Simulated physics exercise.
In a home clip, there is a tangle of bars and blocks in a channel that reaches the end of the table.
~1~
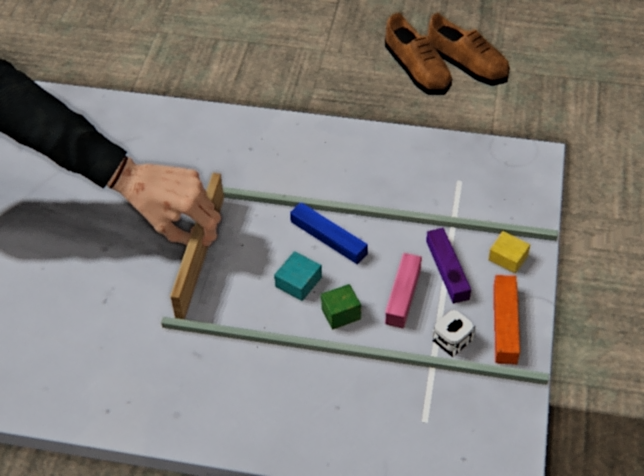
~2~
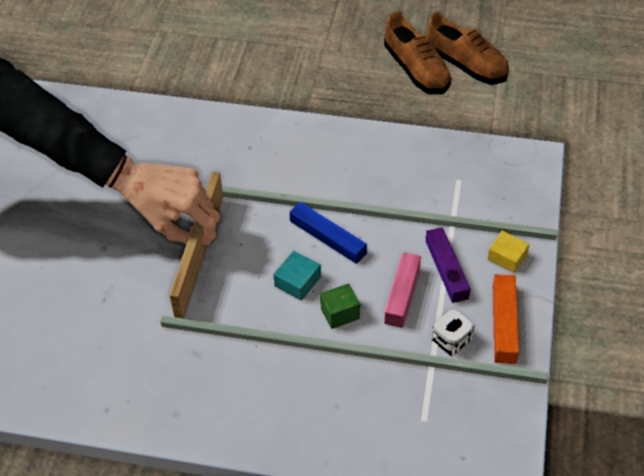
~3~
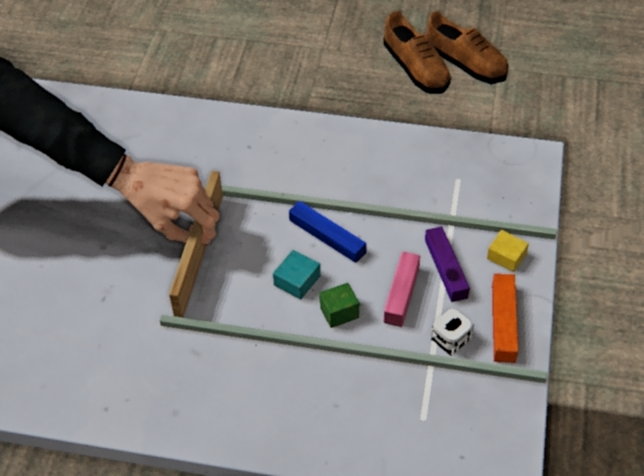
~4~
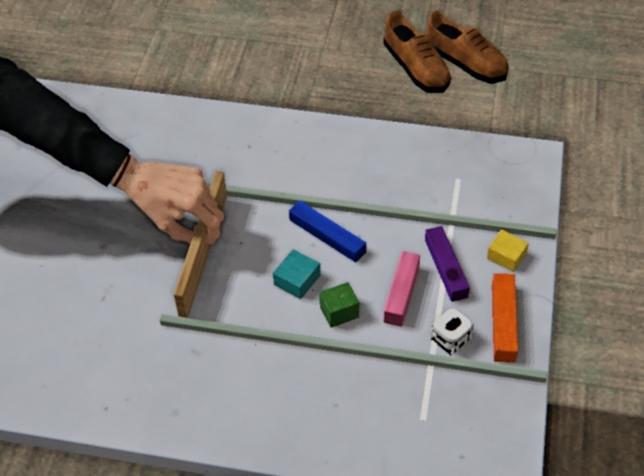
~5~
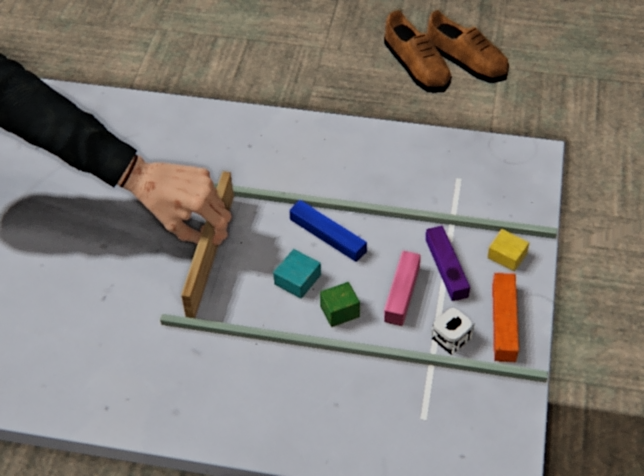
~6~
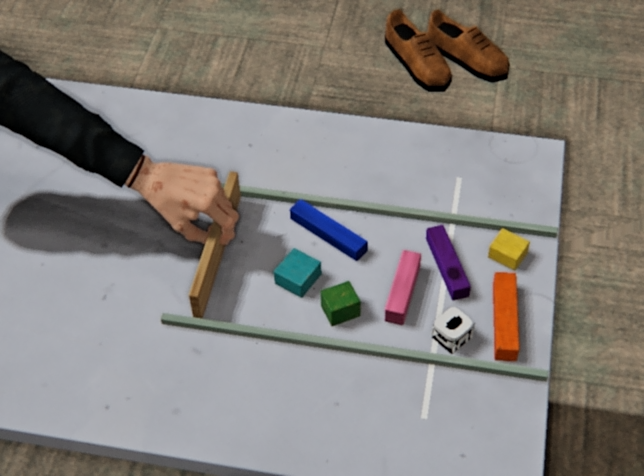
A hand in a black sleeve held a wooden board upright behind scattered colourful blocks on a grey table, then slid it slightly to the right between two green rails, while the blocks stayed put.
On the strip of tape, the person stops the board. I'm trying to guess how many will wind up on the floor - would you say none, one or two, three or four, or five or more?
Well, nothing at all ends up dropping off.
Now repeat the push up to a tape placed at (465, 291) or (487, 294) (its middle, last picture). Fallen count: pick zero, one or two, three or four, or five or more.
Number down, tape by tape: 1 or 2 / one or two.
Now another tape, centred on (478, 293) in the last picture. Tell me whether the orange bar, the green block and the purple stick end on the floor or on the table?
Orange bar: Goes down; green block: Stays in place; purple stick: Stays in place.
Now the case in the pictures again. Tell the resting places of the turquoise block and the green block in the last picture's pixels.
The turquoise block comes to rest close to (459, 291), while the green block rests close to (453, 327).
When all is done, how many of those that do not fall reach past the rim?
I count 0 overhanging.
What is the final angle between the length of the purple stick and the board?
It works out to near 25°.
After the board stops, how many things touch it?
The count in contact is 3.
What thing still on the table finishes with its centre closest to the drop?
That's the orange bar.
Soon after, none off yet; orange bar at rest near (505, 316); yellow block at rest near (509, 250); white case at rest near (453, 330).
In the end, the number that fall off is zero.
